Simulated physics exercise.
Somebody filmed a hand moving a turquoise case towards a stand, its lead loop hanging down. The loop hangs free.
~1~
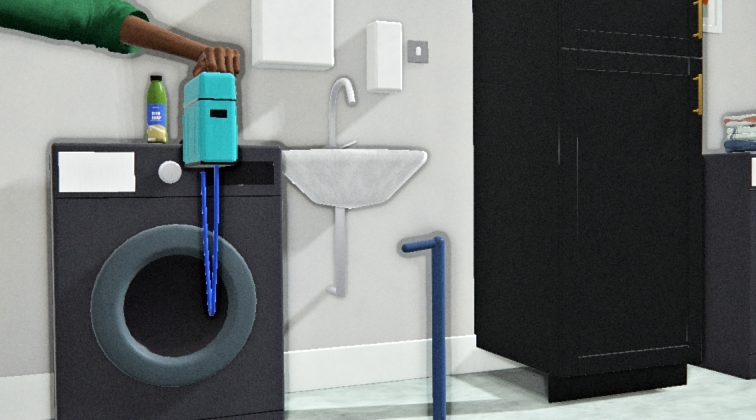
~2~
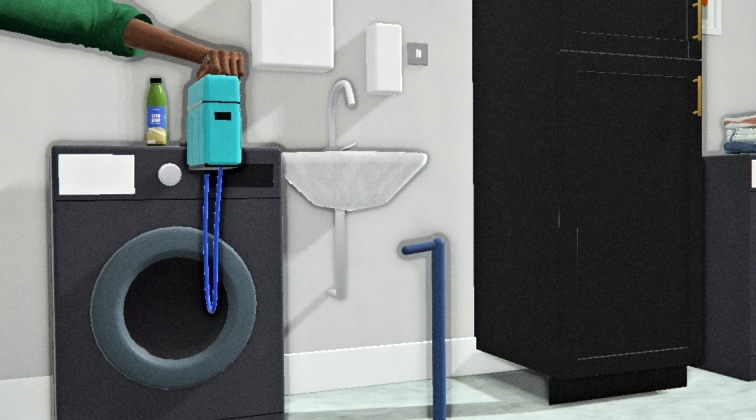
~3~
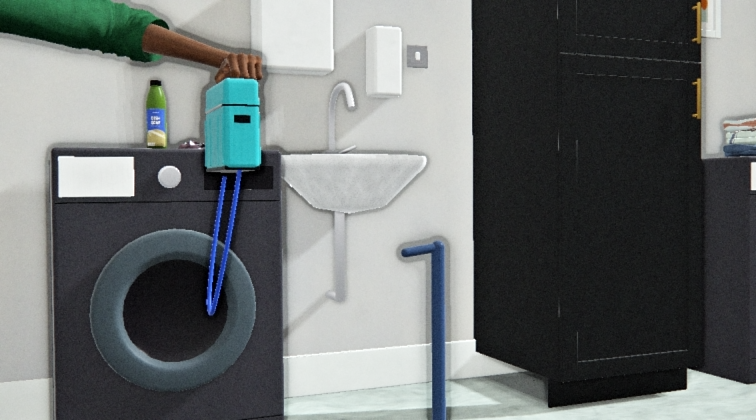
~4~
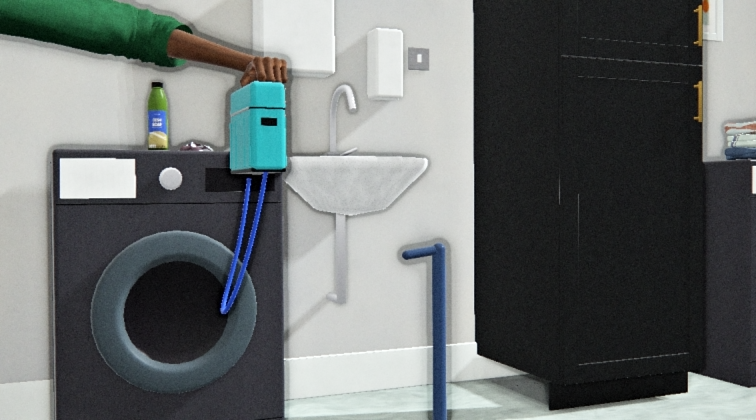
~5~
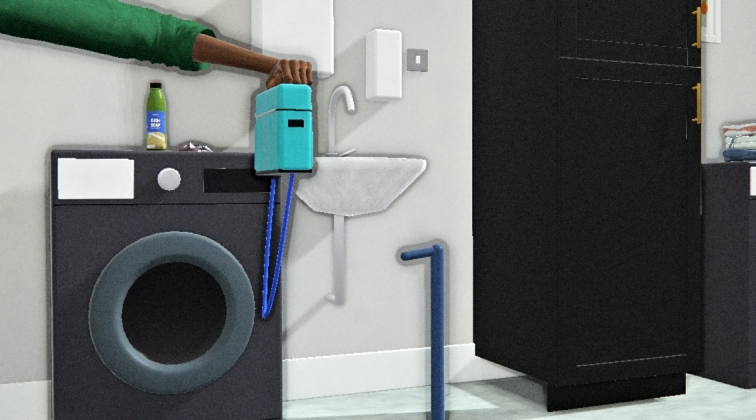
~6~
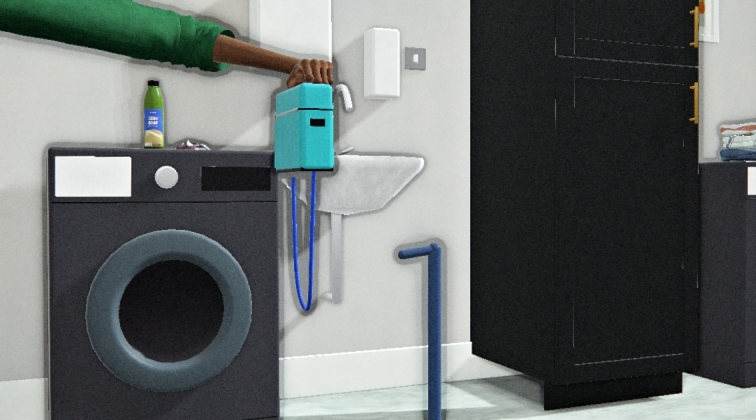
A turquoise case with a hanging blue loop moves right in a hand past a washing machine.
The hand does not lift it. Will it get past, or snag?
In the end the turquoise case snags on the hook.
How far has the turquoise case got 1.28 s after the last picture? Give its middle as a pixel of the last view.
By then it is at (491, 136).
Then, 0.30 s after the last picture, case nearing the post near (351, 132).
Then, 0.80 s after the last picture, case over the post near (425, 134).
Then, 1.28 s after the last picture, case past the post near (491, 136).
At rest, case past the post near (516, 137); loop tight round the post, hand stopped. The turquoise case gets caught.
